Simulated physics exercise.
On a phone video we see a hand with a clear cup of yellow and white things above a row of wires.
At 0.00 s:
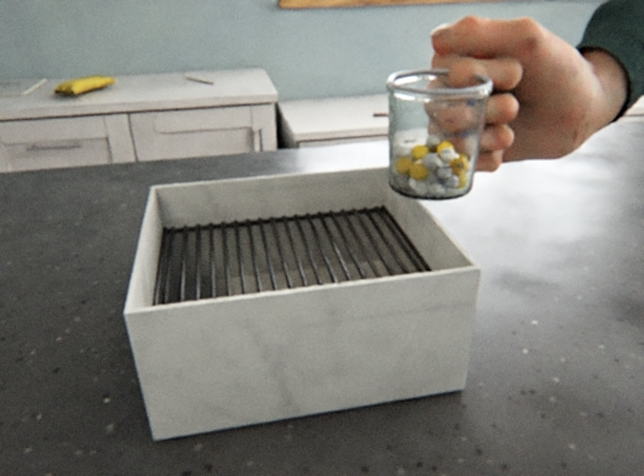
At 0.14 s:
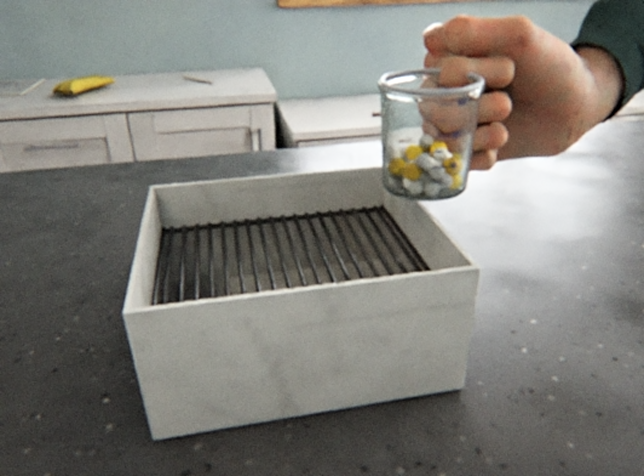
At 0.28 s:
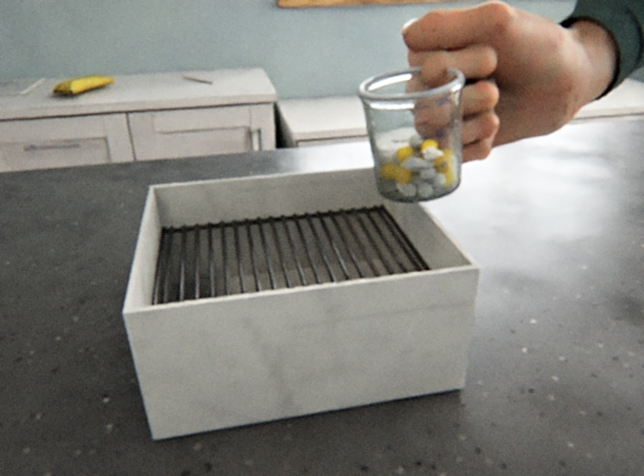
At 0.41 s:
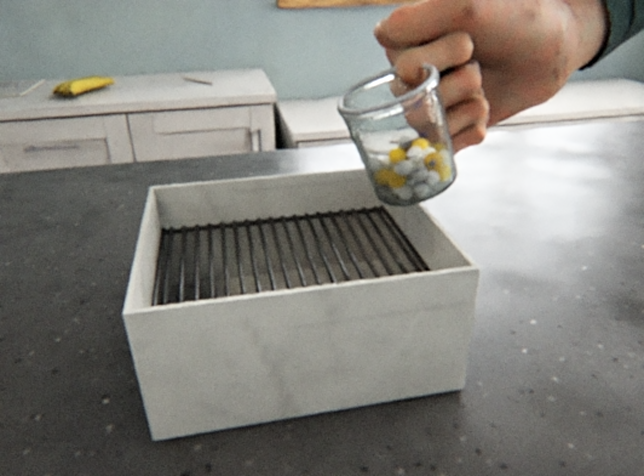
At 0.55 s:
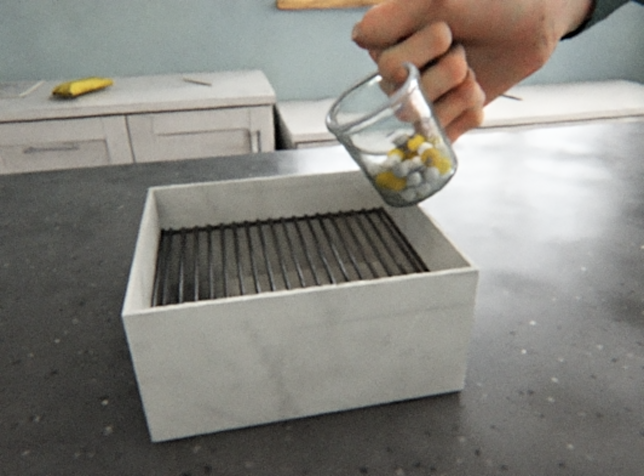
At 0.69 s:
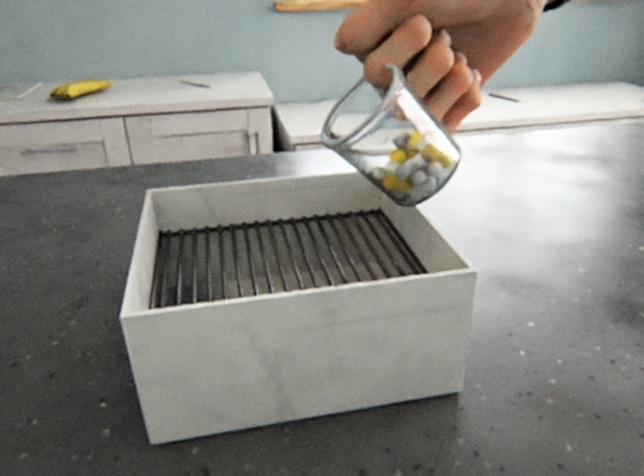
A hand holding a clear cup of yellow and white pieces moves left above a wire rack in a box, gradually tilting it.
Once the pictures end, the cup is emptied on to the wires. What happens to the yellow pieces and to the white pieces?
I reckon the yellow ones won't get through; the white ones won't get through.
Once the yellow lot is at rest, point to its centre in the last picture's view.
Close to (303, 263).
After 1.00 s, yellow ones, the whole lot in the cup; white ones, the whole lot in the cup.
After 1.34 s, yellow ones, the whole lot in the cup; white ones, all but a few in the cup, only a few on or over the wires.
After 1.73 s, yellow ones, the whole lot on or over the wires; white ones, the whole lot on or over the wires.
In the end (2.6 s), yellow ones, the whole lot on the wires, none at all under the rack; white ones, the whole lot on the wires, none at all under the rack.
